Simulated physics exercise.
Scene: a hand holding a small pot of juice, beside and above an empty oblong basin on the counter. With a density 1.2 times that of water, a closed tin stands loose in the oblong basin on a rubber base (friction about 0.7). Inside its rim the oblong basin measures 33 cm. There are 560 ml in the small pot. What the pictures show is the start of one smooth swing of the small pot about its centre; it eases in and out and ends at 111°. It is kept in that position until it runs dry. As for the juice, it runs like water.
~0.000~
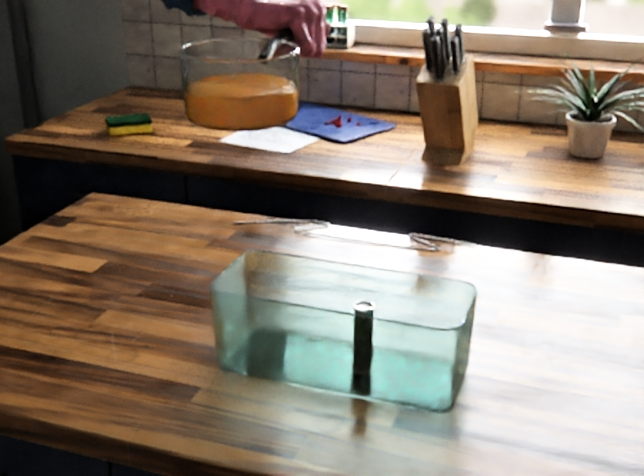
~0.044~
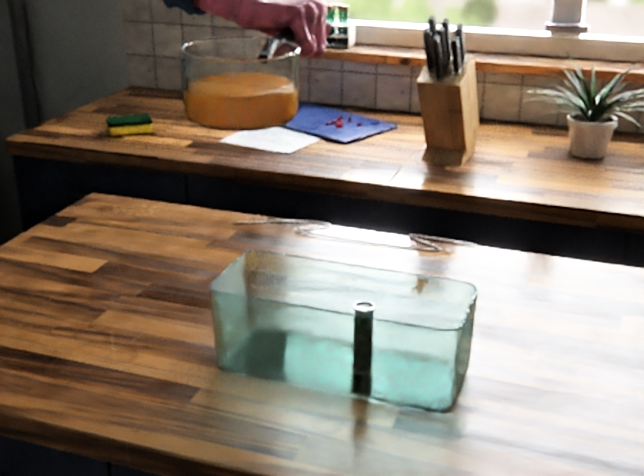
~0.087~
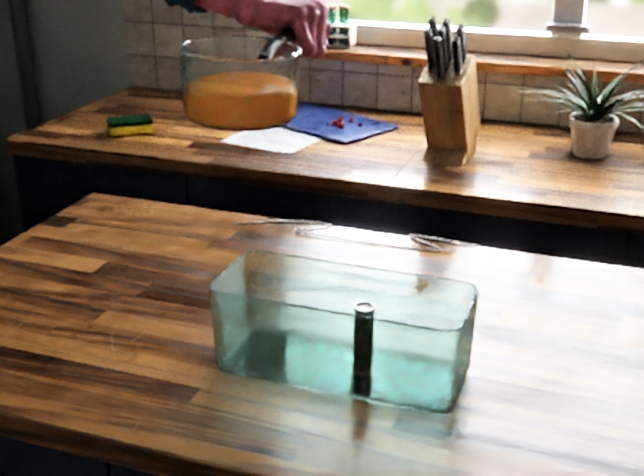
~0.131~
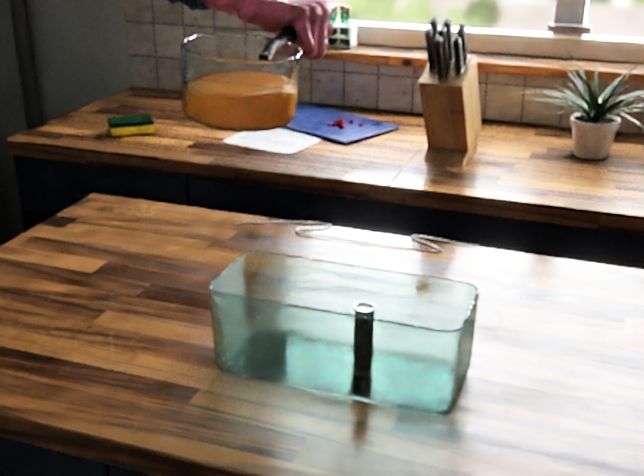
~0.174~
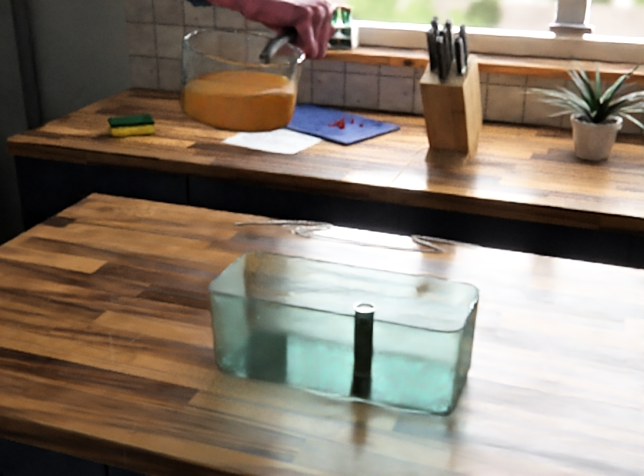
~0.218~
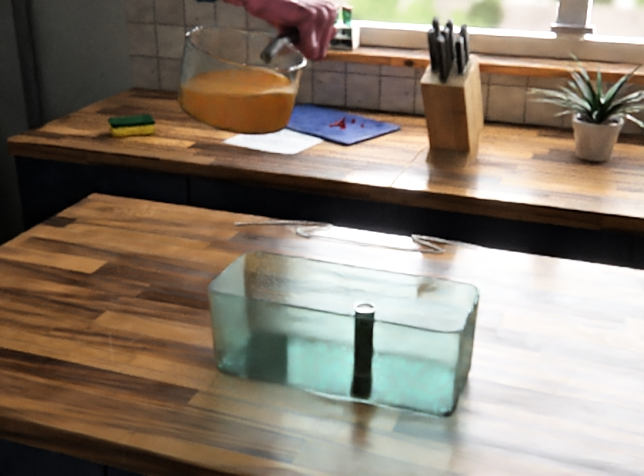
In a kitchen with wooden counters, a hand holds a clear pot of orange juice on the far counter and gradually tilts it rightward, while a dark upright tin stays still inside a greenish glass basin in the foreground.
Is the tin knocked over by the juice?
It tumbles.
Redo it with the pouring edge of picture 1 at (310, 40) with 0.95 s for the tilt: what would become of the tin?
It tumbles.
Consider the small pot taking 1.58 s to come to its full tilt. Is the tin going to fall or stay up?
Then the tin tumbles.
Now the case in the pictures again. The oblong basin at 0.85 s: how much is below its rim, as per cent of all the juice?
Some 56 percent of the total.
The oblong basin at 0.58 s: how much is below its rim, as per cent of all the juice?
I reckon close to 0 percent of it.
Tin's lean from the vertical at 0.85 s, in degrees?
Lean: Around 5° from upright.
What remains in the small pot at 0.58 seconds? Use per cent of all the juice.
Some 70 % of it is still there.
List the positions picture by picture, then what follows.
In the first frame, it leans 0°; its right rim is at (294, 54); the juice meets the walls at (195, 81) and (294, 89); the oblong basin's rim runs from (228, 269) to (469, 308); the tin's top is at (364, 308).
In the second frame, it leans 1°; its right rim is at (294, 54); the juice meets the walls at (194, 80) and (294, 88).
In the third frame, it leans 2°; its right rim is at (295, 56); the juice meets the walls at (194, 79) and (294, 88).
In the fourth frame, it leans 5°; its right rim is at (297, 59); the juice meets the walls at (193, 78) and (294, 88).
In the fifth frame, it leans 9°; its right rim is at (298, 63); the juice meets the walls at (192, 77) and (294, 87).
In the sixth frame, it leans 14°; its right rim is at (300, 68); the juice meets the walls at (190, 76) and (294, 88).
Then, 0.58 s in, the tilt is 77° and 69 per cent is still to pour; the tin stands where it began.
Then, 0.85 s in, the tilt is 109° and 14 per cent is still to pour; the tin stands where it began.
Then, 1.13 s in, the tilt is 111° and 0 per cent is still to pour; the tin leans 42°.
Then, 1.43 s in, the tilt is 111° and 0 per cent is still to pour; the tin lies on its side.
Finally, the tin lies on its side.
